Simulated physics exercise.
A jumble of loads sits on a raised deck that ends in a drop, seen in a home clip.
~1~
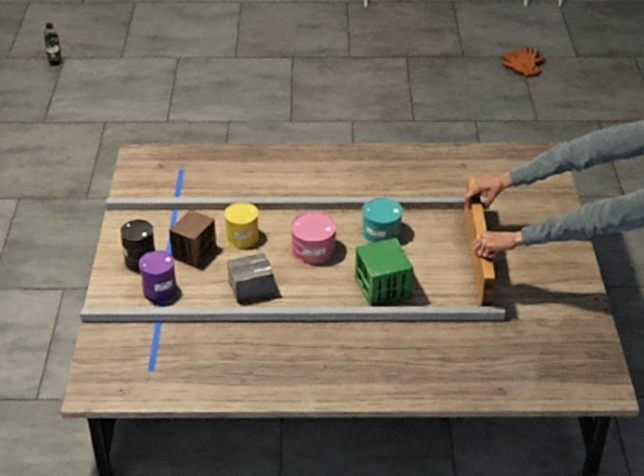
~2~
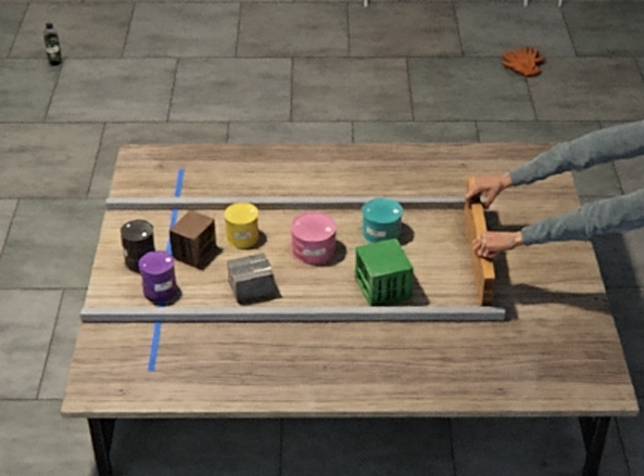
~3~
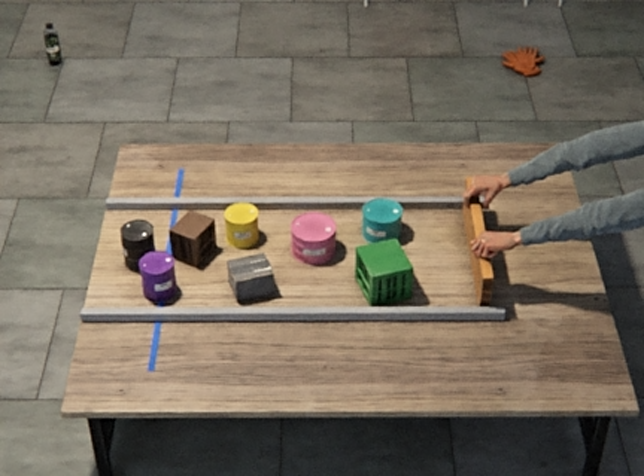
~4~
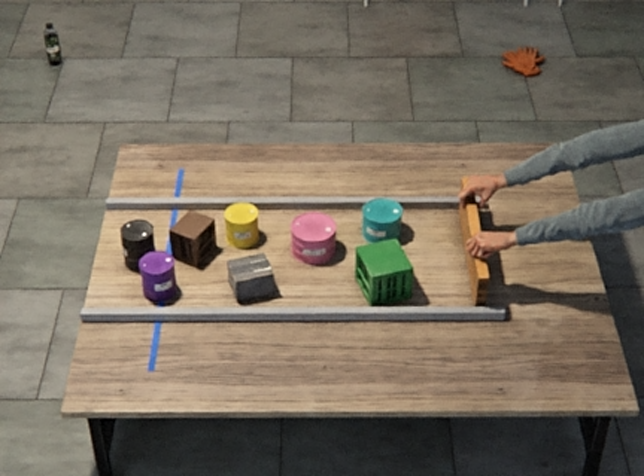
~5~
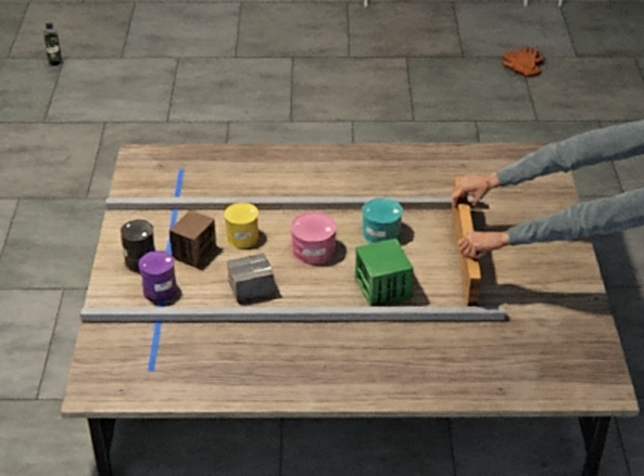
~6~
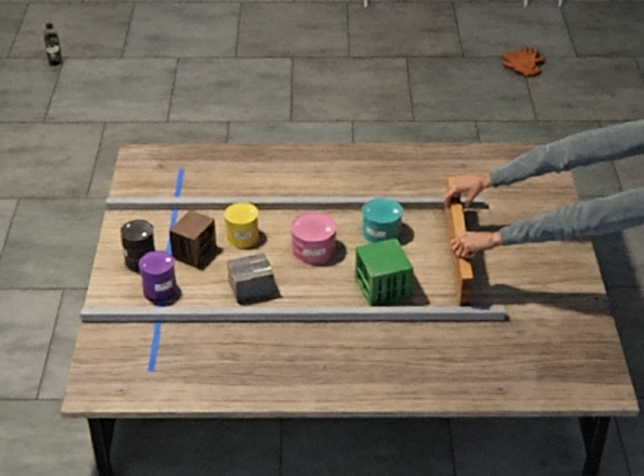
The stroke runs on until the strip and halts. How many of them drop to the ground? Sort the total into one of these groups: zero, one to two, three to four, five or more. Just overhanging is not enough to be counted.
It goes in the group one to two.
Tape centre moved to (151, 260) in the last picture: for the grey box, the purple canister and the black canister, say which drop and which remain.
Short version: The grey box heads down, the purple canister heads down, the black canister heads down.
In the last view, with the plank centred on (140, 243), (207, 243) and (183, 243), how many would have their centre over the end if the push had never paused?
The counts would come out as 5, 0 and 2.
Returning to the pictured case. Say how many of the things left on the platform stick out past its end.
That comes to 2 of them.
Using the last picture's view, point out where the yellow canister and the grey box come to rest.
Approximately (118, 226) for one, approximately (99, 277) for the other.
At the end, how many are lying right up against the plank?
The count is 3.
Soon after, none off yet; black canister at rest near (139, 245); purple canister at rest near (158, 276); brown crate at rest near (193, 239).
At rest, the number that fall off is one or two; fallen, purple canister and black canister.
